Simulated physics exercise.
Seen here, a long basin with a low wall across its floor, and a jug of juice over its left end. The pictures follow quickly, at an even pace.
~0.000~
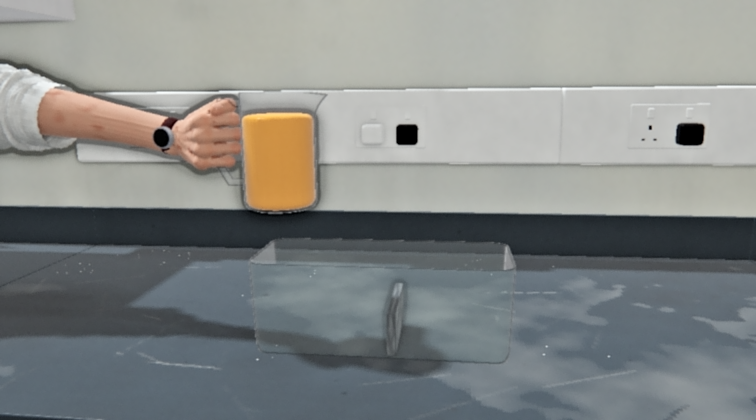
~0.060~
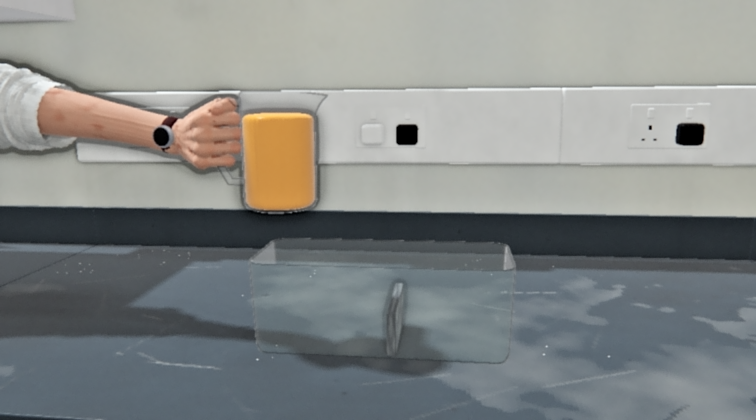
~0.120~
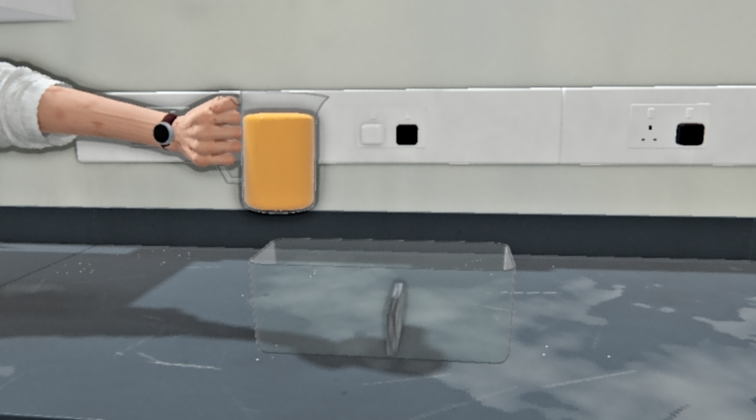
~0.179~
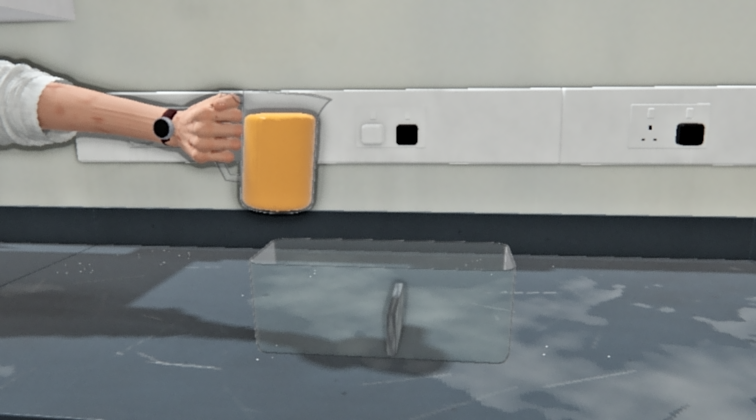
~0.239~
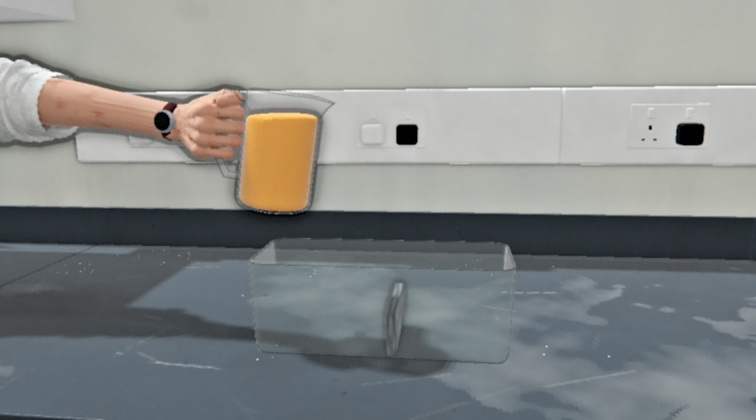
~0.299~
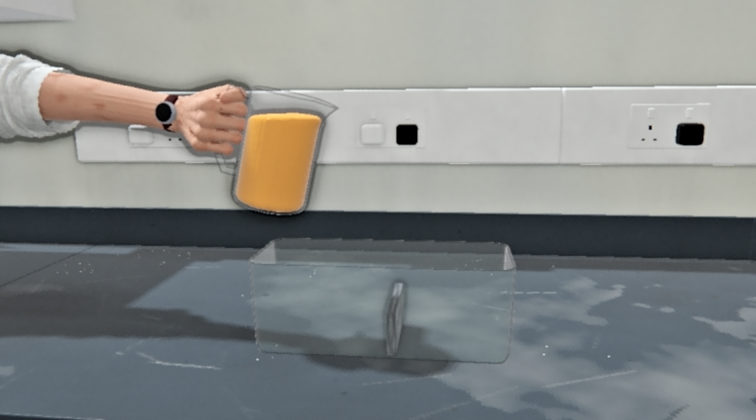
A hand tilts a jug of orange juice slightly to the right above a clear basin.
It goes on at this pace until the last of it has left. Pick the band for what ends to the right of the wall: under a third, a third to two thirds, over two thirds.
It comes to from a third to two thirds.
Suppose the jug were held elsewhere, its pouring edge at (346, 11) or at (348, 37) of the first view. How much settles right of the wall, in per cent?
About 95 and 95 per cent.
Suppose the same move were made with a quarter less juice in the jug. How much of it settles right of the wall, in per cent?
Roughly 35 in a hundred.
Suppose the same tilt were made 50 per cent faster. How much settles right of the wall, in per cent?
Roughly 50 in a hundred.
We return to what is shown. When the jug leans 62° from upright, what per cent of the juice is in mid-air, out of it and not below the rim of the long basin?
It comes to 5 per cent or so.
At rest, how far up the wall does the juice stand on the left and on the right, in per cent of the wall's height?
Near 30 on the left, 40 on the right.
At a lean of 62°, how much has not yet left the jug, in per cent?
Near 90 %.
A moment on, the jug is tipped part way and 92 per cent is still to pour, 1 is left of the wall and 0 right of it.
Next, the jug is tipped on its side and 54 per cent is still to pour, 6 is left of the wall and 23 right of it.
Then the jug is tipped on its side and 14 per cent is still to pour, 26 is left of the wall and 52 right of it.
Later the jug is tipped on its side and 3 per cent is still to pour, 41 is left of the wall and 54 right of it.
Finally, 45 per cent lies left of the wall, 54 right of it and 1 outside.
